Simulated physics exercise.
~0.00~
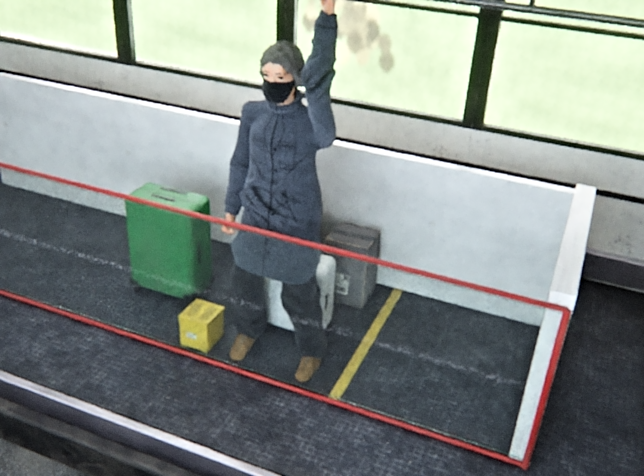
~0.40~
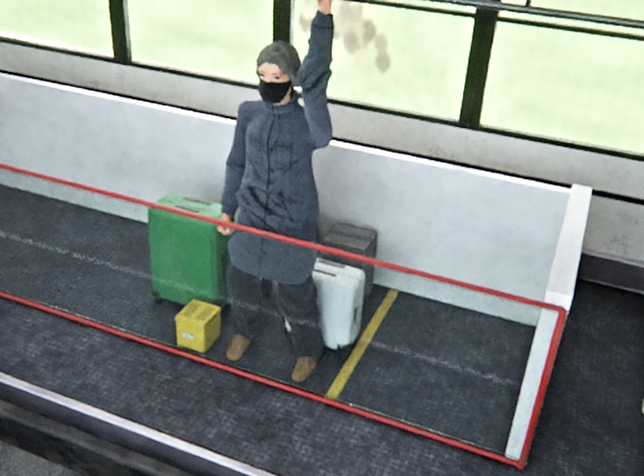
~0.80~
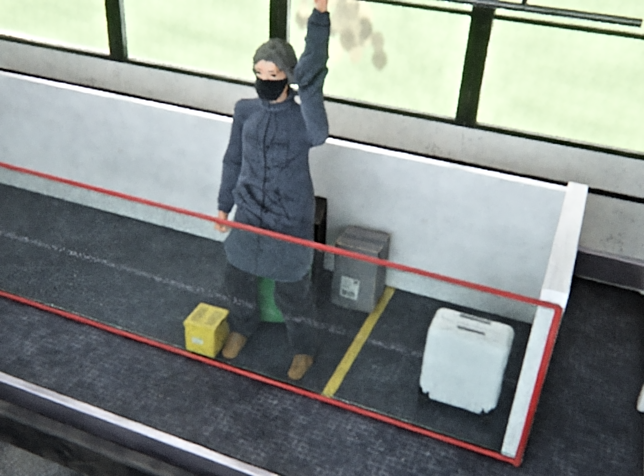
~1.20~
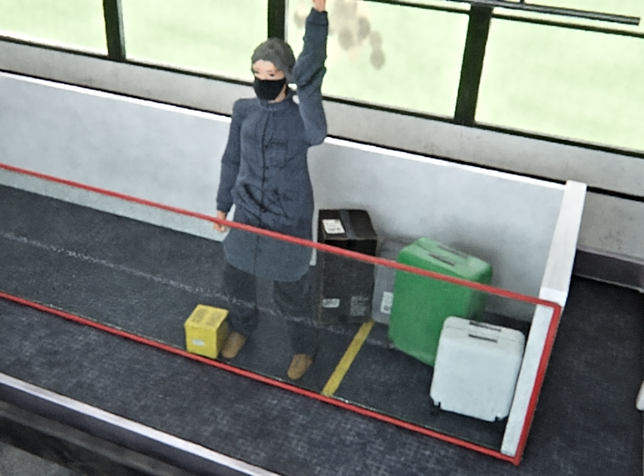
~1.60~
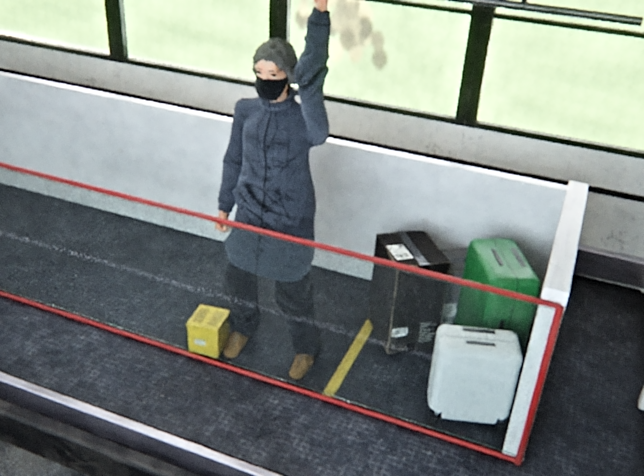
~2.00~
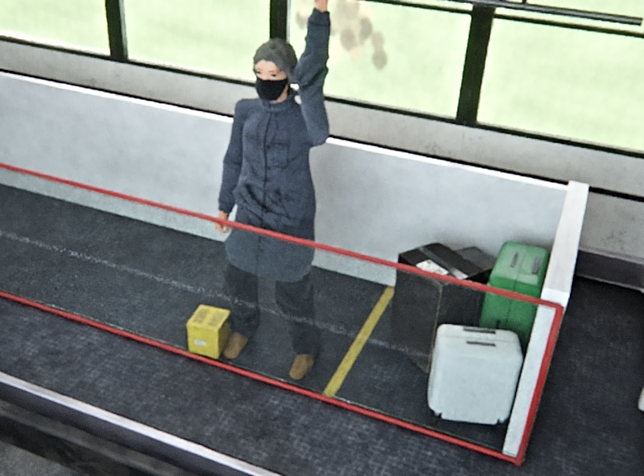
A white case rolled right across the yellow line on a bus, followed by a big green case and then a tall black bag, all ending upright near the end panel, while the masked passenger held on and a yellow tub barely shifted.
